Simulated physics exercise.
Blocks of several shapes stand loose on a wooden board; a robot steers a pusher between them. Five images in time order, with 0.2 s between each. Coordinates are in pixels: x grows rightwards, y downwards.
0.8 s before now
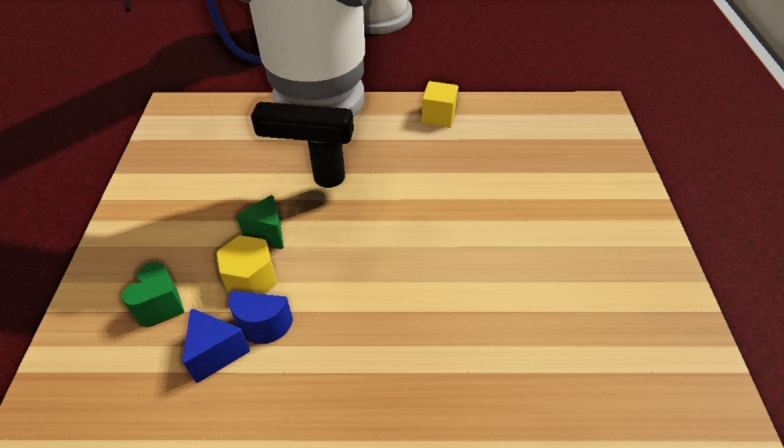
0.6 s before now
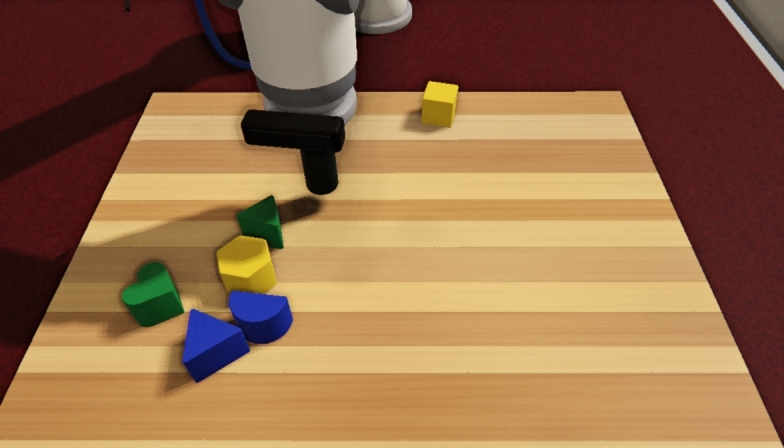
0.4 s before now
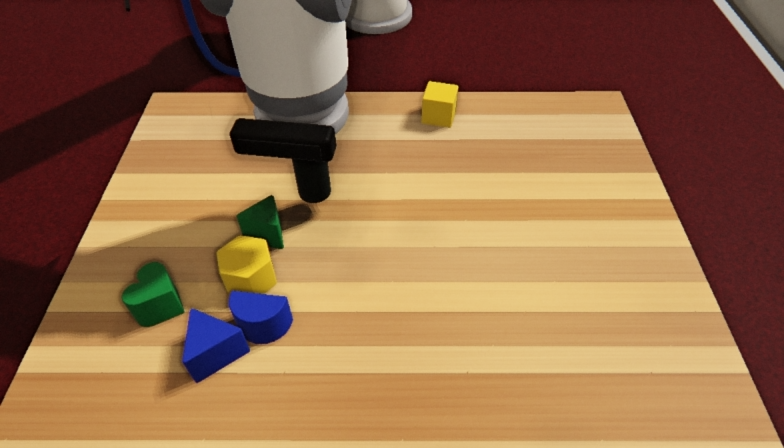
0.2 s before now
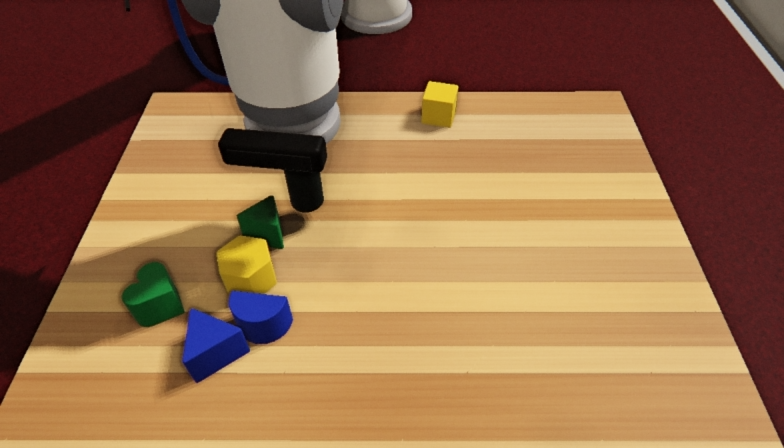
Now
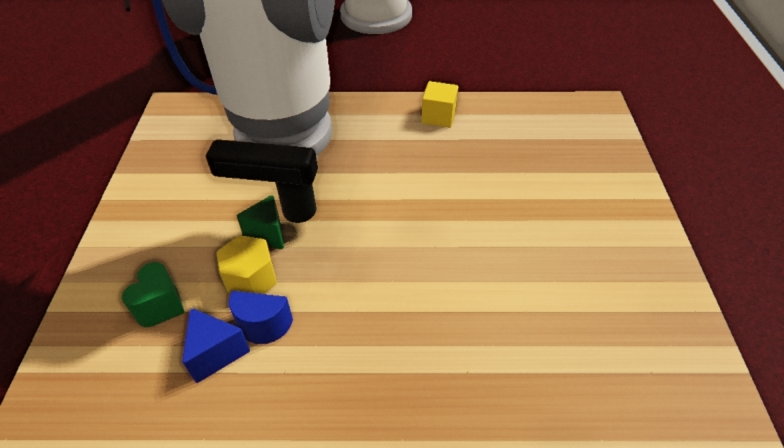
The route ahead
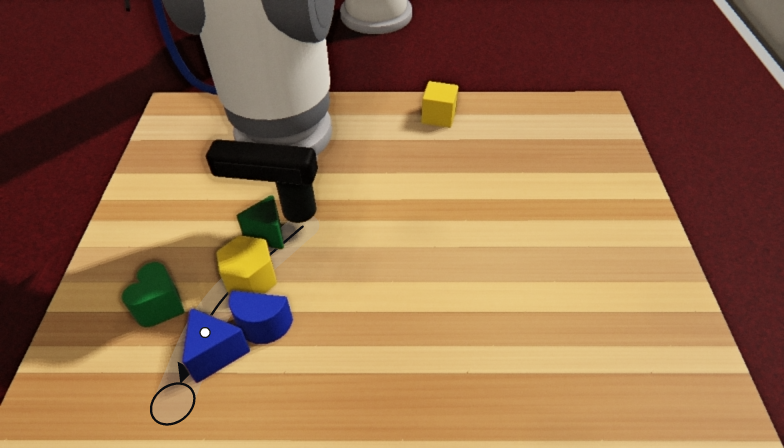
On a wooden board, a robot's black pusher sliding slightly down and left toward a green triangular block, all blocks staying still.
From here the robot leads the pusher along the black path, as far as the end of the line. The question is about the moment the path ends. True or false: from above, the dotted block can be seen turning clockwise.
False.
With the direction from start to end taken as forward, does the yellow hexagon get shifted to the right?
I'd say yes.
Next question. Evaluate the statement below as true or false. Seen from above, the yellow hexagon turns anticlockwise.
That claim is false.
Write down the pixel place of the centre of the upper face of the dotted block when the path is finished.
Its top centre is at about (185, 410).
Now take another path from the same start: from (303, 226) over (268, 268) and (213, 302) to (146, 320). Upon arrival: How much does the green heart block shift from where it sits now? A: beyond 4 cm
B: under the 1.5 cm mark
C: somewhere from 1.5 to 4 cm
Answer: A.
The line goes from (303, 226) through (252, 270) and (204, 327) to (173, 403); the dot is on the blue triangular block.
What follows on the original path. One third of the way, pusher at (246, 256); yellow hexagon at (215, 280); blue D-shaped block at (253, 308), turned 20° anticlockwise; green triangular block at (228, 226), turned 60° clockwise.
Two thirds of the way, pusher at (197, 313); blue triangular block at (185, 369), turned 60° anticlockwise; yellow hexagon at (154, 339), turned 20° clockwise; blue D-shaped block at (253, 310), turned 25° anticlockwise; green triangular block at (228, 226), turned 60° clockwise.
At the end, pusher at (163, 391); blue triangular block at (185, 410), turned 85° anticlockwise; yellow hexagon at (99, 399), turned 85° clockwise; blue D-shaped block at (253, 310), turned 25° anticlockwise; green triangular block at (228, 226), turned 60° clockwise.
